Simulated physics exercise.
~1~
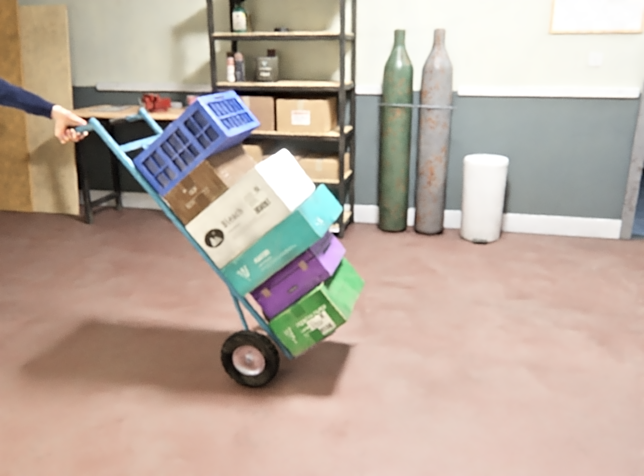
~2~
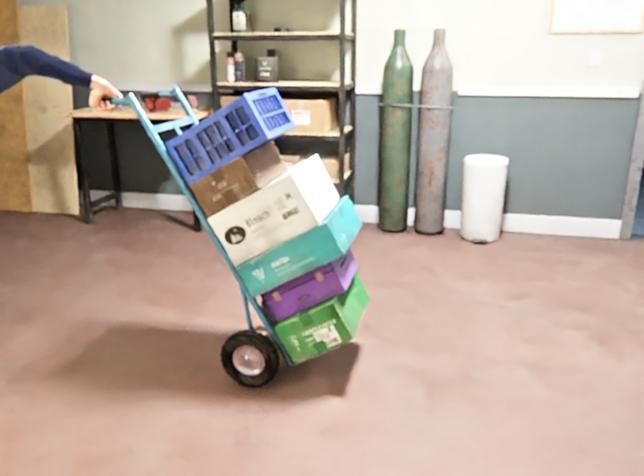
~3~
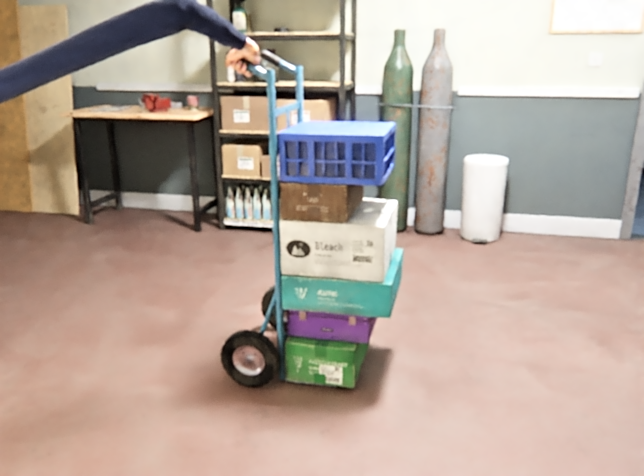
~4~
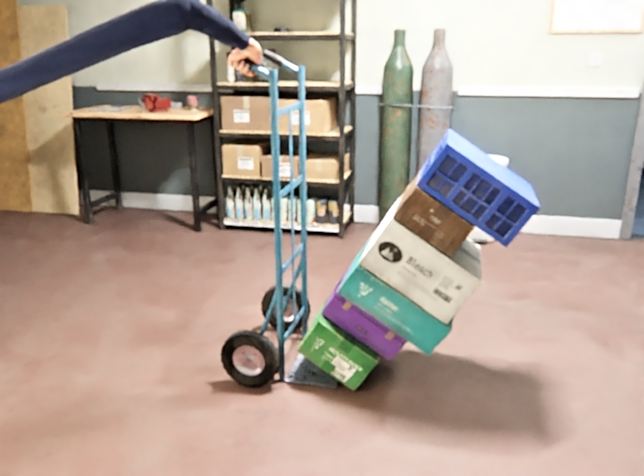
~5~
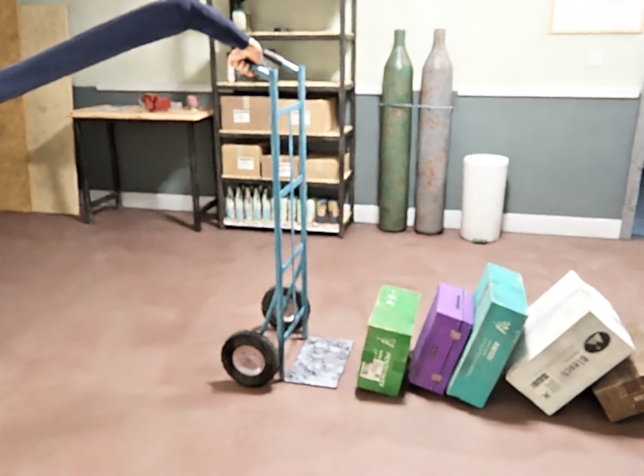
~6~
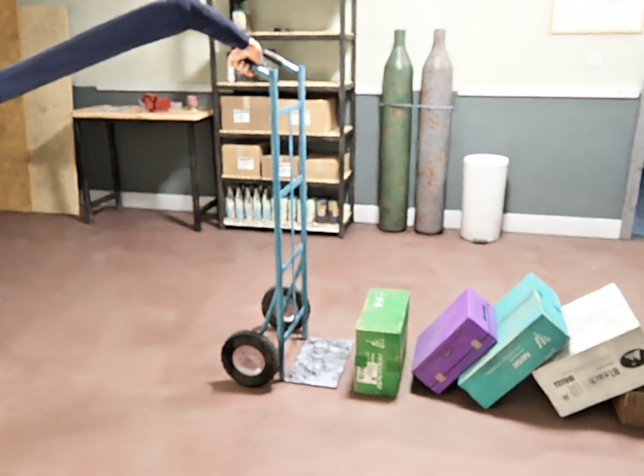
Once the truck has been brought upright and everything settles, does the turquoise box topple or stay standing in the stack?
The turquoise box topples. It pitches forward off the truck with the rest of the stack and ends up tipped over on the floor to the right, between the purple toolbox and the white box.
A blue sack truck stacked with boxes and a crate is swung upright by an outstretched arm and stops, and the load tips forward off it to the right. The boxes end tumbled in a row on the floor, the green one nearest the empty truck, the blue crate out of view.
